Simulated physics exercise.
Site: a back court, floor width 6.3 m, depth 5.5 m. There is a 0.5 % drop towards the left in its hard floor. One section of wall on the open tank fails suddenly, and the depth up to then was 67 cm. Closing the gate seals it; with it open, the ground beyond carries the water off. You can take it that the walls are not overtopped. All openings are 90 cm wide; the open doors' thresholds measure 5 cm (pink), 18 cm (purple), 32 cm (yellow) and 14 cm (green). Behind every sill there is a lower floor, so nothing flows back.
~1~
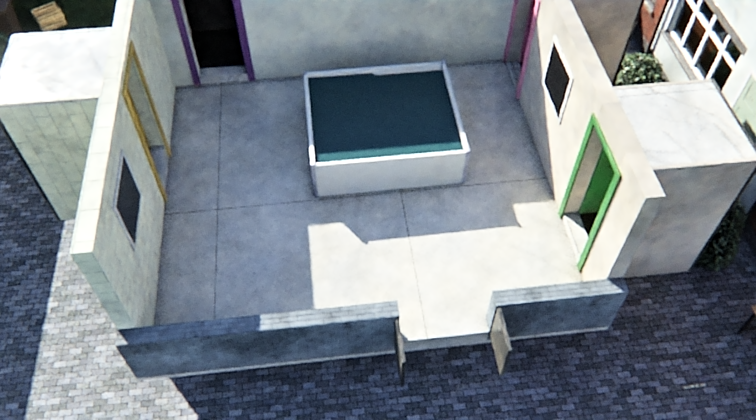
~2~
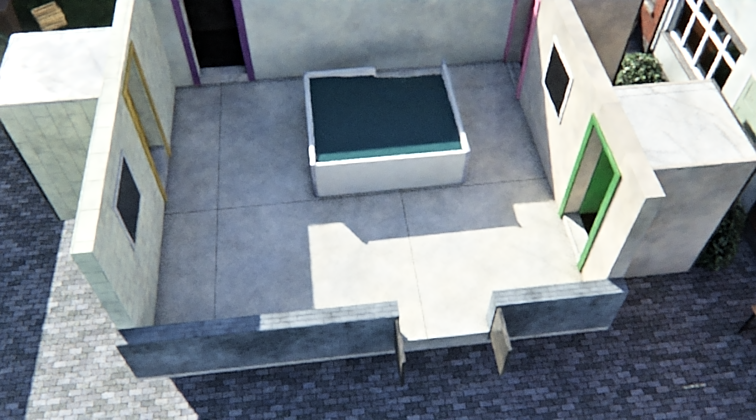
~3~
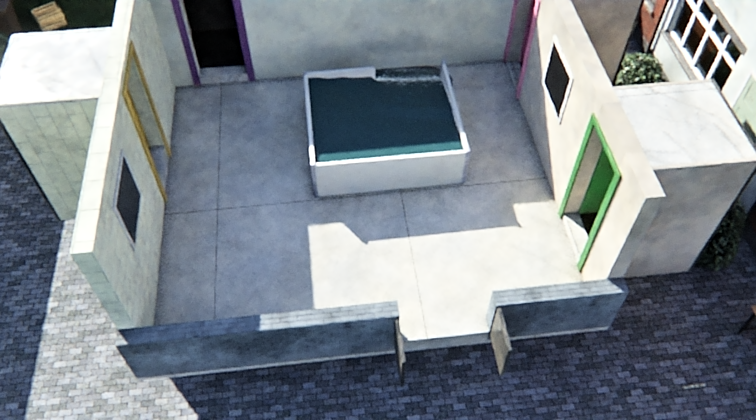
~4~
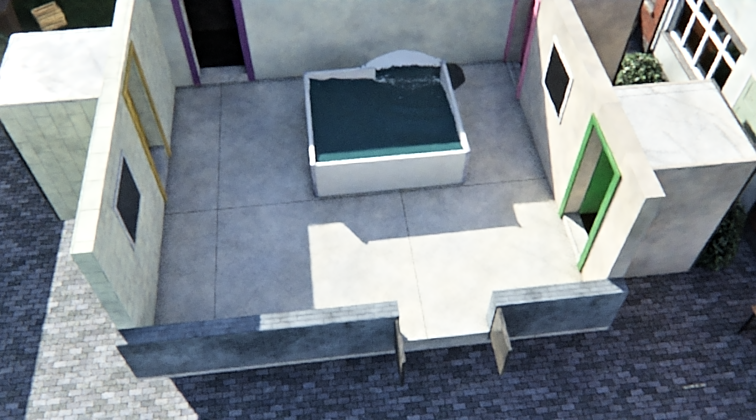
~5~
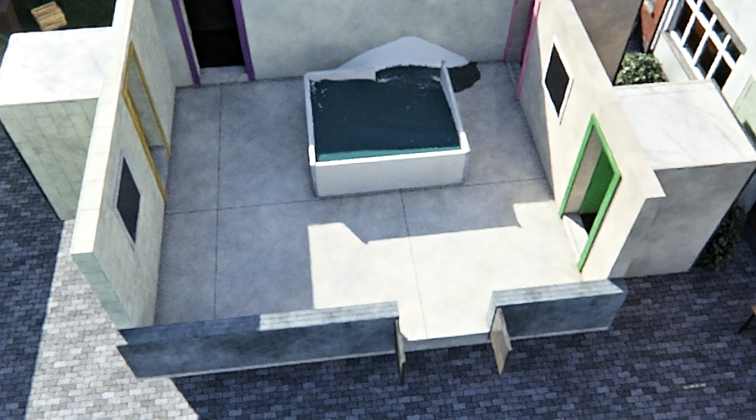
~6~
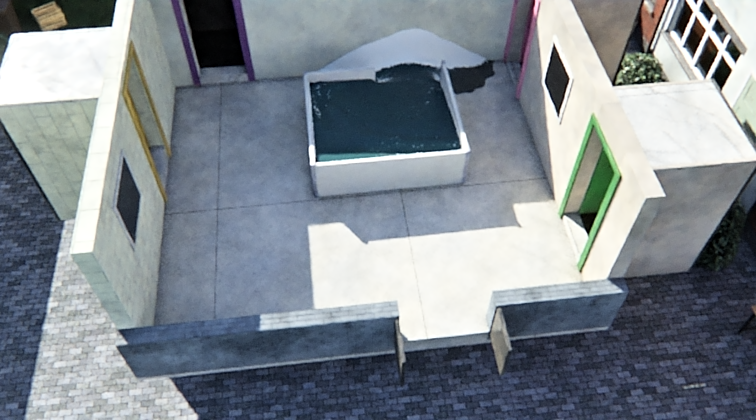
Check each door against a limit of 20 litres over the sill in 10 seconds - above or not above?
Check: Pink door above; purple door not above; yellow door not above; green door not above.
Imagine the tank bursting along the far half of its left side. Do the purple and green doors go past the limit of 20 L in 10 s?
Against the limit, the purple door exceeds it and the green door stays within it.
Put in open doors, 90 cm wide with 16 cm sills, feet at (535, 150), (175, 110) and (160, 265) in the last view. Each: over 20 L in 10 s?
Note, doorways in listed order: Stays short, goes beyond, stays short.
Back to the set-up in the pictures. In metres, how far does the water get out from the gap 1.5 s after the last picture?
4.4 m.
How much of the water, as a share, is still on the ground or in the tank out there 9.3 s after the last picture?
It comes to near 68 per cent.
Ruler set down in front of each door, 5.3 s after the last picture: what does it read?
In cm: Pink 17, purple 11, yellow 8, green 2.
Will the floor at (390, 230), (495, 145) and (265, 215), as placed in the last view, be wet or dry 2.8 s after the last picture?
Untouched, soaked, untouched.
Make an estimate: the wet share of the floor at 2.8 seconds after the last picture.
Covered: Roughly 45 per cent.
Then, 0.7 s after the last picture water covers 15 % of the floor and is deepest (56 cm) near (413, 71); pink door 19 cm at the sill, 44 L in, purple door 2 cm at the sill, 0 L in, yellow door not reached, green door not reached.
Then, 1.5 s after the last picture water covers 25 % of the floor and is deepest (46 cm) near (404, 72); pink door 26 cm at the sill, 258 L in, purple door 5 cm at the sill, 0 L in, yellow door not reached, green door not reached.
Then, 2.8 s after the last picture water covers 45 % of the floor and is deepest (32 cm) near (176, 91); pink door 24 cm at the sill, 525 L in, purple door 10 cm at the sill, 0 L in, yellow door 12 cm at the sill, 0 L in, green door 2 cm at the sill, 0 L in.
Then, 5.3 s after the last picture water covers 85 % of the floor and is deepest (21 cm) near (394, 73); pink door 17 cm at the sill, 769 L in, purple door 11 cm at the sill, 2 L in, yellow door 8 cm at the sill, 0 L in, green door 2 cm at the sill, 0 L in.
Then, 9.3 s after the last picture water covers 100 % of the floor and is deepest (14 cm) near (394, 73); pink door 11 cm at the sill, 922 L in, purple door 7 cm at the sill, 2 L in, yellow door 5 cm at the sill, 0 L in, green door 4 cm at the sill, 0 L in.
